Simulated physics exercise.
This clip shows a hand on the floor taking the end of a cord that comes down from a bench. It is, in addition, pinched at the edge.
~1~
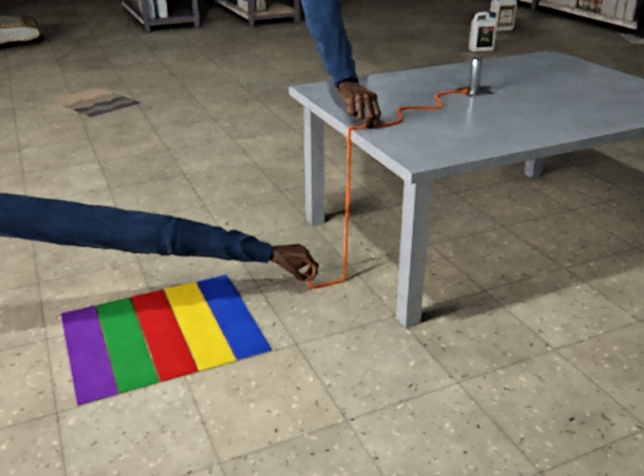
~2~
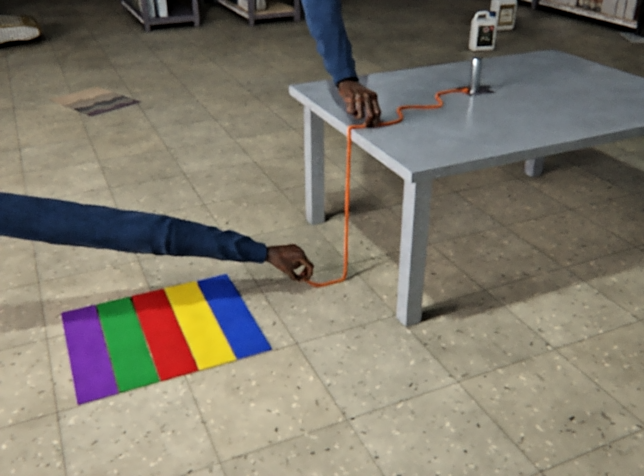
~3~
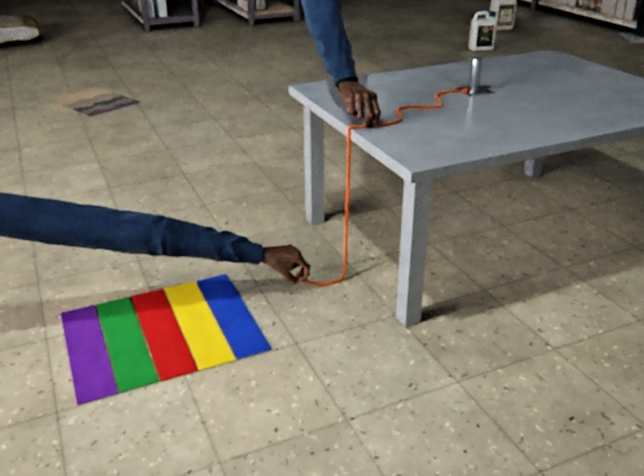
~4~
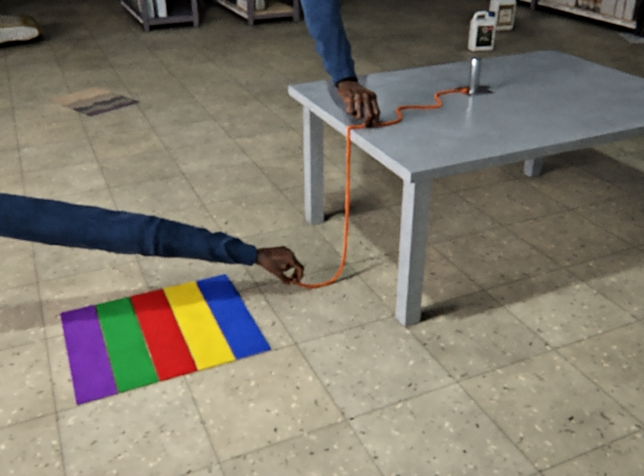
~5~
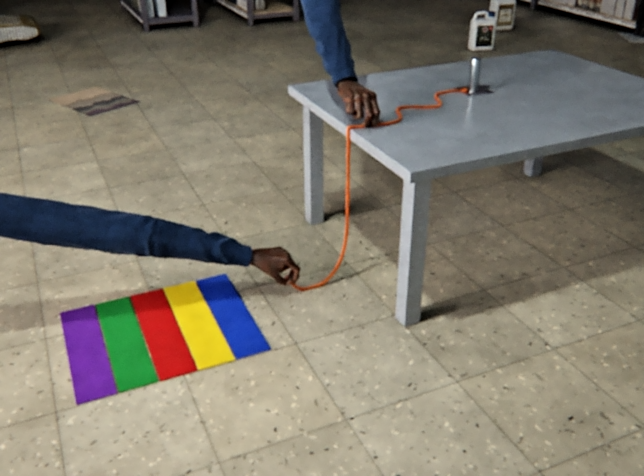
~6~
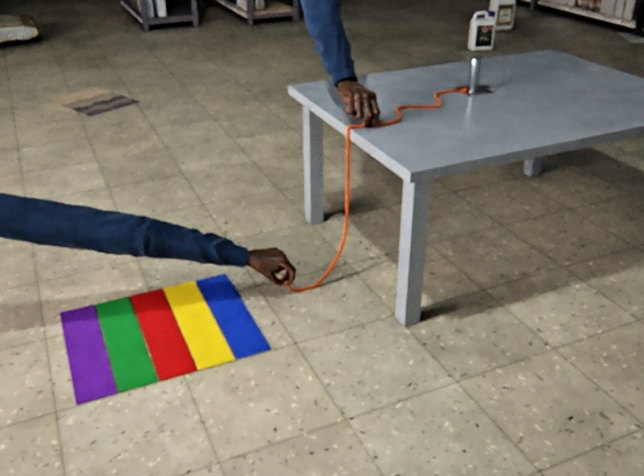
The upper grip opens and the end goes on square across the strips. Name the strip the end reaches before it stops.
Red.
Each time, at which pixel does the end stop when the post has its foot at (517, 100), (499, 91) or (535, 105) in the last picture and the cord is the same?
Per try, approx.: (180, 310); (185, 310); (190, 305).
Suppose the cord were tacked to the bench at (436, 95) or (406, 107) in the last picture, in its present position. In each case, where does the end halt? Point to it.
Respectively, (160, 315) and (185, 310).
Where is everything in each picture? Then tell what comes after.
The first frame shows end (309, 278); blue (246, 339); yellow (210, 349); red (173, 359); green (134, 370); purple (94, 381).
The second frame shows end (304, 279); cord through (443, 93) (424, 107) (394, 123) (349, 152) (347, 213) (346, 269).
The third frame shows end (301, 280).
The fourth frame shows end (294, 281); cord through (442, 93) (423, 107) (393, 123) (349, 152) (347, 213) (341, 270).
The fifth frame shows end (290, 282).
The sixth frame shows end (286, 283); cord through (442, 93) (422, 107) (393, 122) (348, 152) (347, 213) (330, 269).
Soon after, end near (218, 300); over blue.
Then, end near (178, 310); over yellow.
At full stretch, end near (154, 316); over red. It halts on the red strip.
